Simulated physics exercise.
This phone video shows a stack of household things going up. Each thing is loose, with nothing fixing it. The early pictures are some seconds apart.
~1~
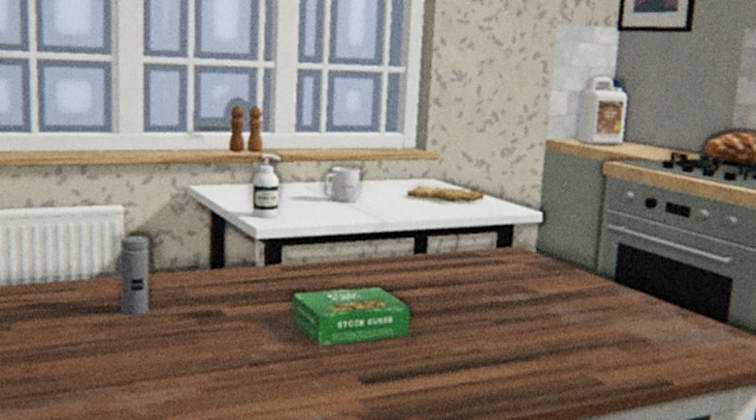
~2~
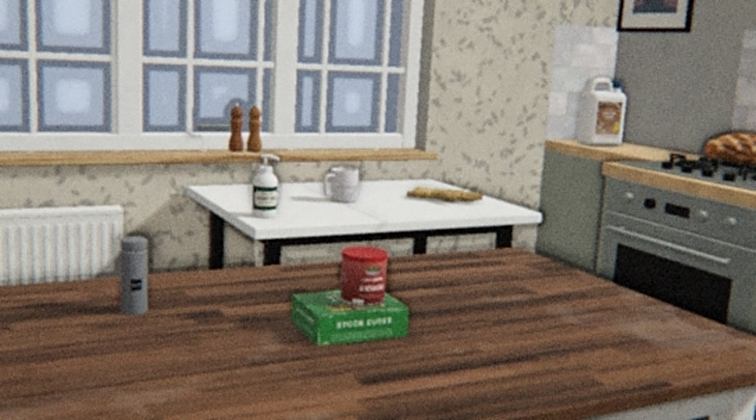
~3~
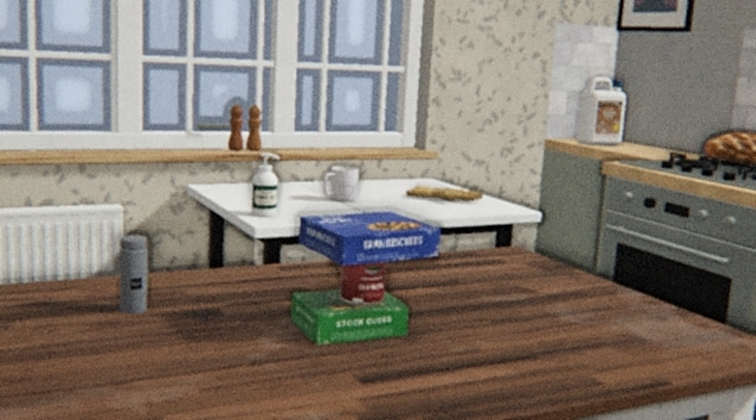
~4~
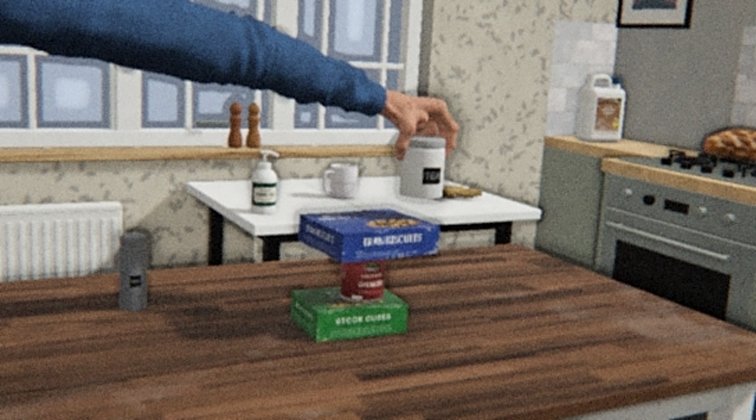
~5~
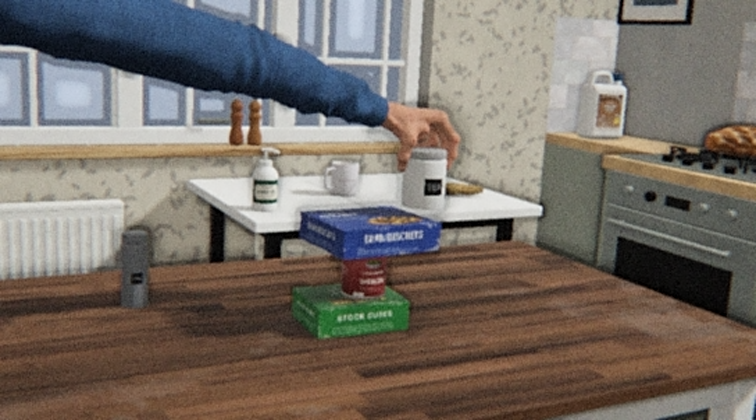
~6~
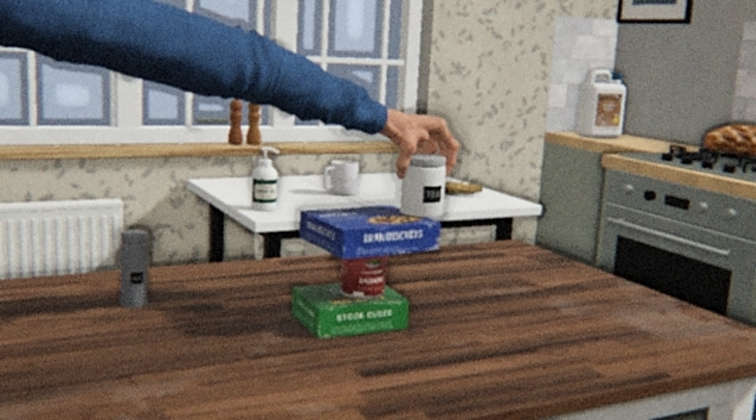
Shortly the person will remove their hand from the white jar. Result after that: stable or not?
Not stable.
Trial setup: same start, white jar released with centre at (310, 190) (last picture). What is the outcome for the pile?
Afterwards the pile tumbles over.
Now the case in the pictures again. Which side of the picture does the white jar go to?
Rightward.
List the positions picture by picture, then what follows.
In the first frame, the last thing is not in view yet; grey shaker (135, 276).
In the second frame, the last thing is not in view yet; red pot (364, 276).
In the third frame, the last thing is not in view yet; grey shaker (134, 275).
In the fourth frame, still above its spot; white jar (422, 167); red pot (363, 272).
In the fifth frame, still above its spot; white jar (424, 178); grey shaker (135, 269).
In the sixth frame, set down, still held; white jar (423, 185); red pot (364, 268).
Then, 0.30 s after the last picture, white jar now fallen; blue packet tipped 34° from how it was.
Then, 0.40 s after the last picture, blue packet tipped 66° from how it was.
Then, 0.60 s after the last picture, blue packet now fallen.
Then, 1.00 s after the last picture, things are still on the move.
At rest, fallen, blue packet and white jar; the other 3 in place. Seen from the same camera at the end, white jar near (482, 289). The pile comes apart.
